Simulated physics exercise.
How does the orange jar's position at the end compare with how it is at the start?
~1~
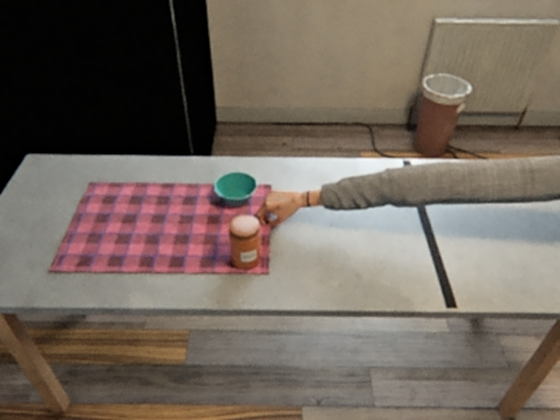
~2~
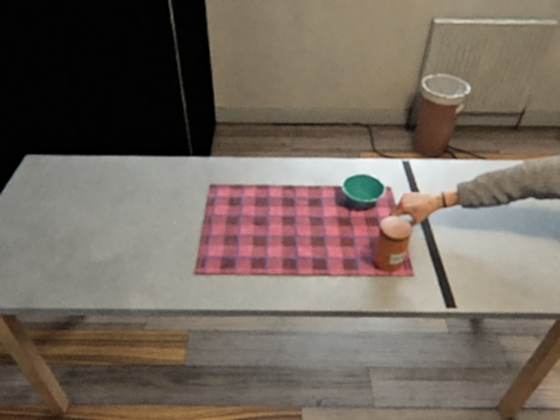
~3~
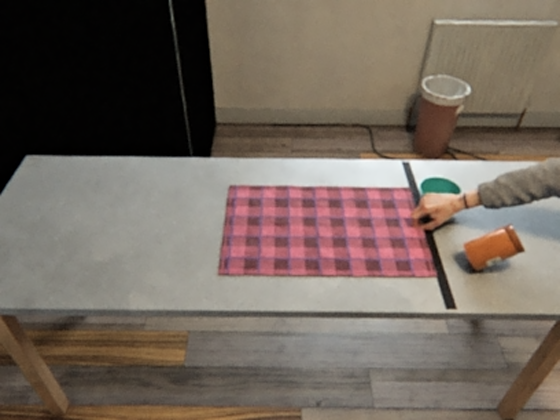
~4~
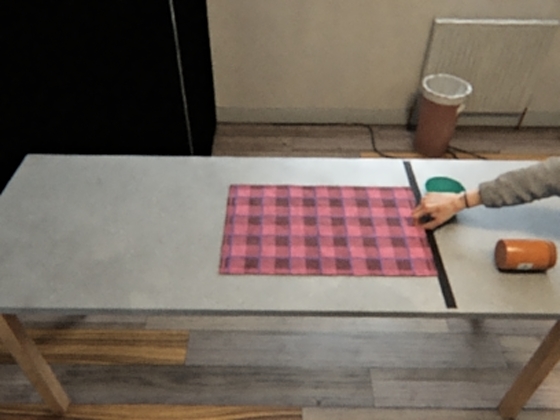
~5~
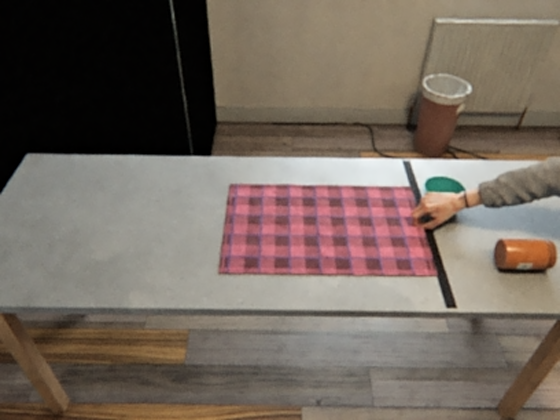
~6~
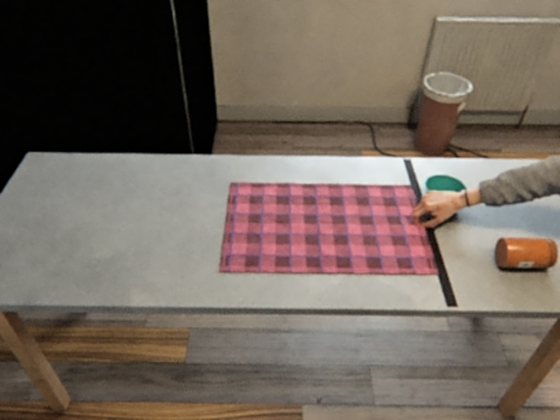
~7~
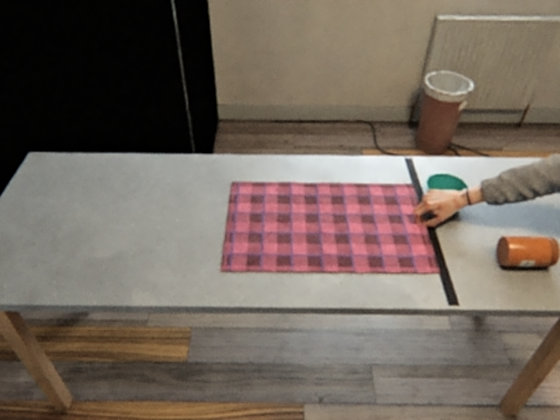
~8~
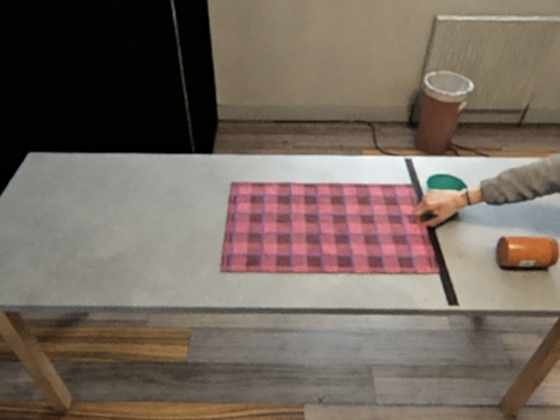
At the start the orange jar stands upright on the pink cloth, but at the end it lies on its side on the bare table to the right.
